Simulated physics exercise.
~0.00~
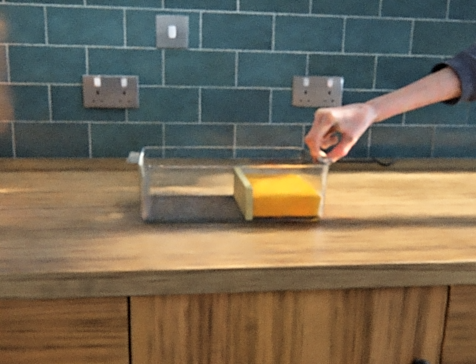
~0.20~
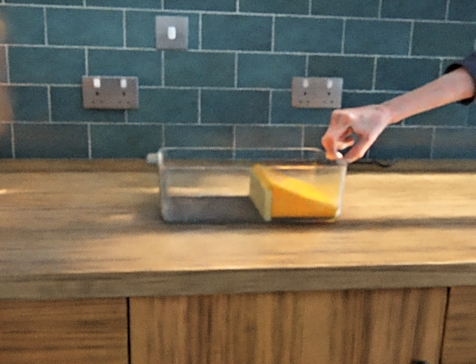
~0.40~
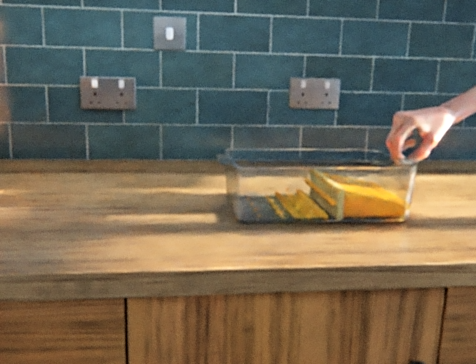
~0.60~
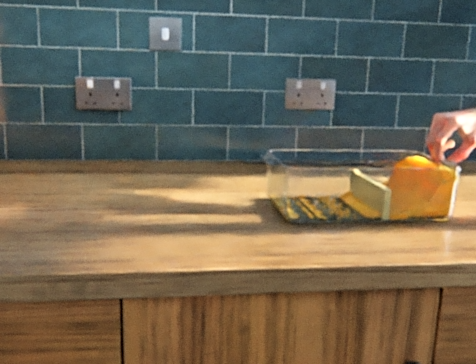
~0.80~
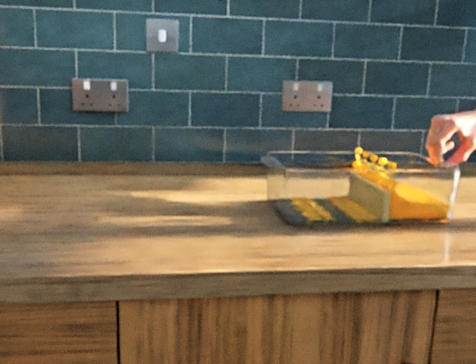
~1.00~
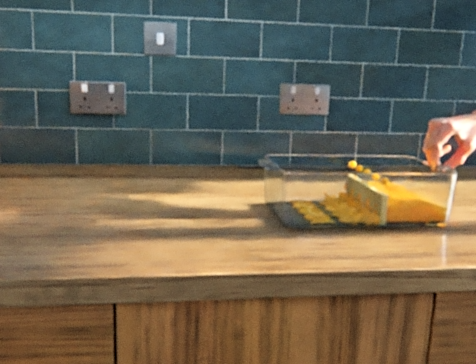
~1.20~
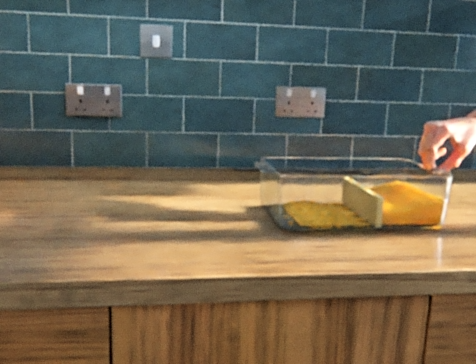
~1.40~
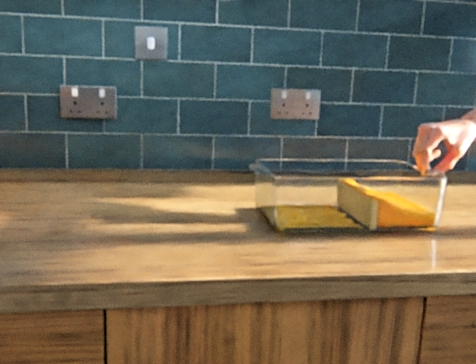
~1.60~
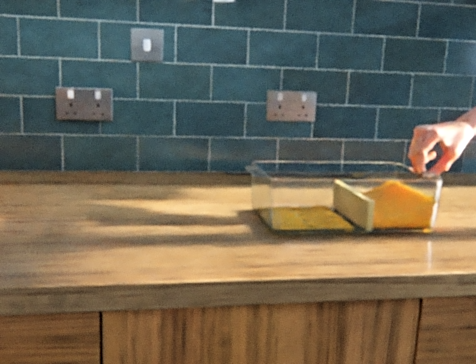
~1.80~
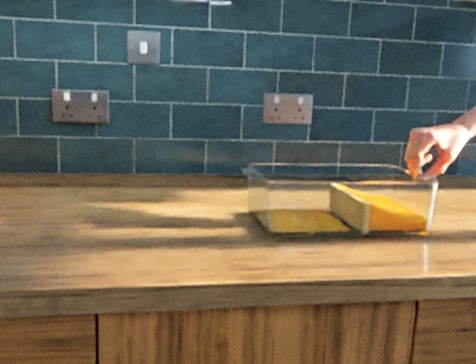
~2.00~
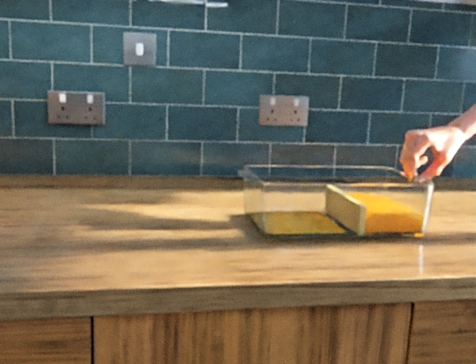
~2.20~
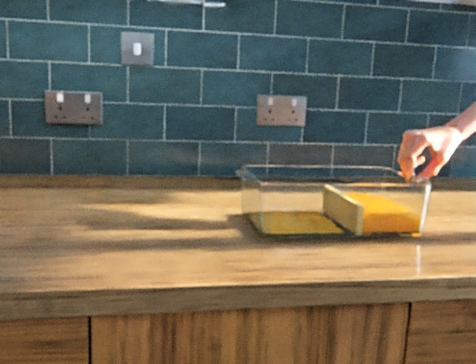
To begin with, a clear food box sits on a wooden worktop before blue tiles, a low upright wall splitting it, with orange-yellow juice on the right side and none on the left. A hand at the box's right end pulls it to the right along the surface. As it slides, the juice sloshes and some spills over the wall into the empty left side. The box stops, and a few drops leap above the wall while the juice rocks. Gradually it calms, leaving a shallow layer on the left and most of the juice still on the right, the hand still at the rim.
